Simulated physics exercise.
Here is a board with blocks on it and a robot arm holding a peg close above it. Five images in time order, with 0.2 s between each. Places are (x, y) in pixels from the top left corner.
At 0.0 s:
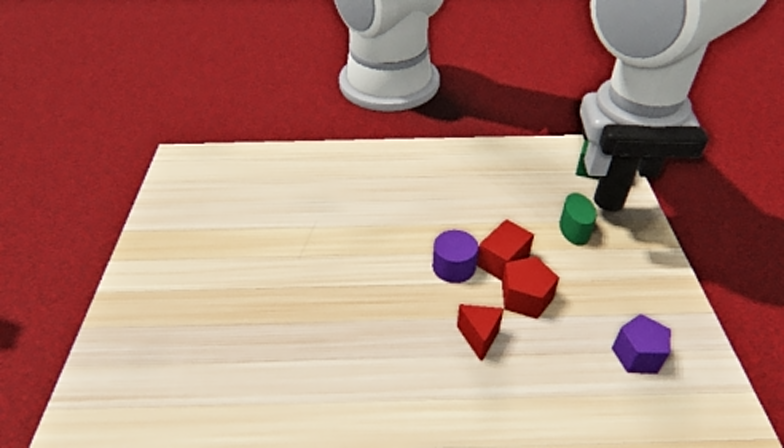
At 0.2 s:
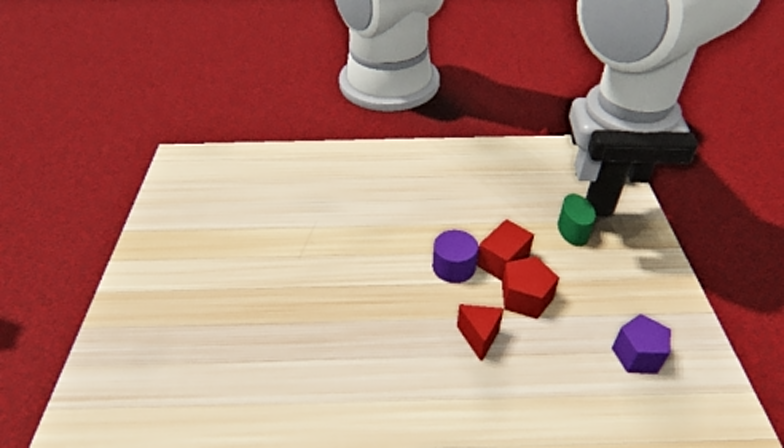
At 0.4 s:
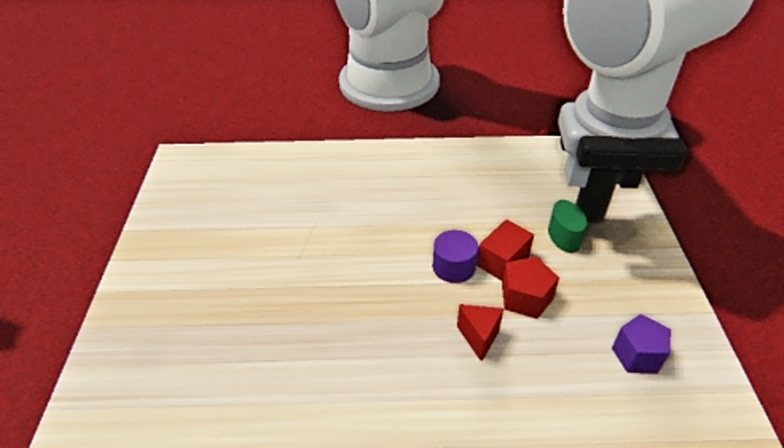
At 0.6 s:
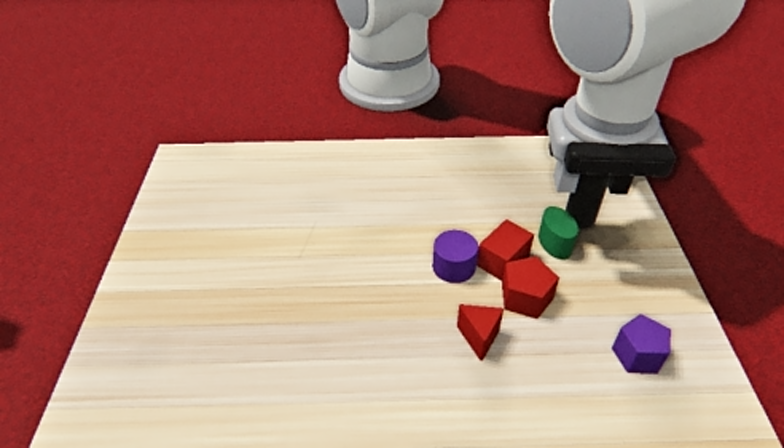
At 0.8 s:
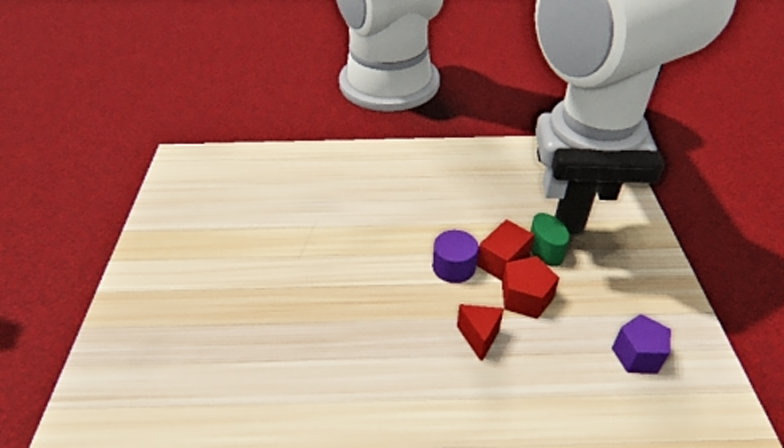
On a pale wooden board set on a red surface, seen from above at an angle by a still camera, a grey-and-white robot arm holds a black peg at the upper right. A purple cylinder, three red blocks and a green rounded block sit right of centre, with a purple block at lower right. The peg moves slightly left and down, pushing the green block toward the red ones.
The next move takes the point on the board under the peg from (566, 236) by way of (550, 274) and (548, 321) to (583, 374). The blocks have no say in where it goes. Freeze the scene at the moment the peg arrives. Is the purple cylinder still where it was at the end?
No, it doesn't check out.
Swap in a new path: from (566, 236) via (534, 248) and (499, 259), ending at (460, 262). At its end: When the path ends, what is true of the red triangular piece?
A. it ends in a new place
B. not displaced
The one that fits is B, not displaced.
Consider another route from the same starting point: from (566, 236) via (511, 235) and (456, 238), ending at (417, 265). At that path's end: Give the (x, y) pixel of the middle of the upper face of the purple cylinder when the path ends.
Most likely (442, 267).
What follows on the original path. One third of the way, peg at (553, 264); purple cylinder at (441, 242); red triangular piece at (476, 322), turned 15° clockwise; red oblong at (487, 254), turned 70° clockwise; red pentagonal block at (517, 300), turned 20° anticlockwise; green elliptical block at (532, 270).
Two thirds of the way, peg at (552, 311); purple cylinder at (440, 242); red triangular piece at (460, 333), turned 70° clockwise; red oblong at (486, 255), turned 75° clockwise; red pentagonal block at (501, 331), turned 15° anticlockwise; green elliptical block at (517, 298).
At the end, peg at (588, 363); purple cylinder at (440, 242); red triangular piece at (460, 333), turned 70° clockwise; red oblong at (486, 255), turned 75° clockwise; red pentagonal block at (501, 331), turned 15° anticlockwise; green elliptical block at (517, 298).
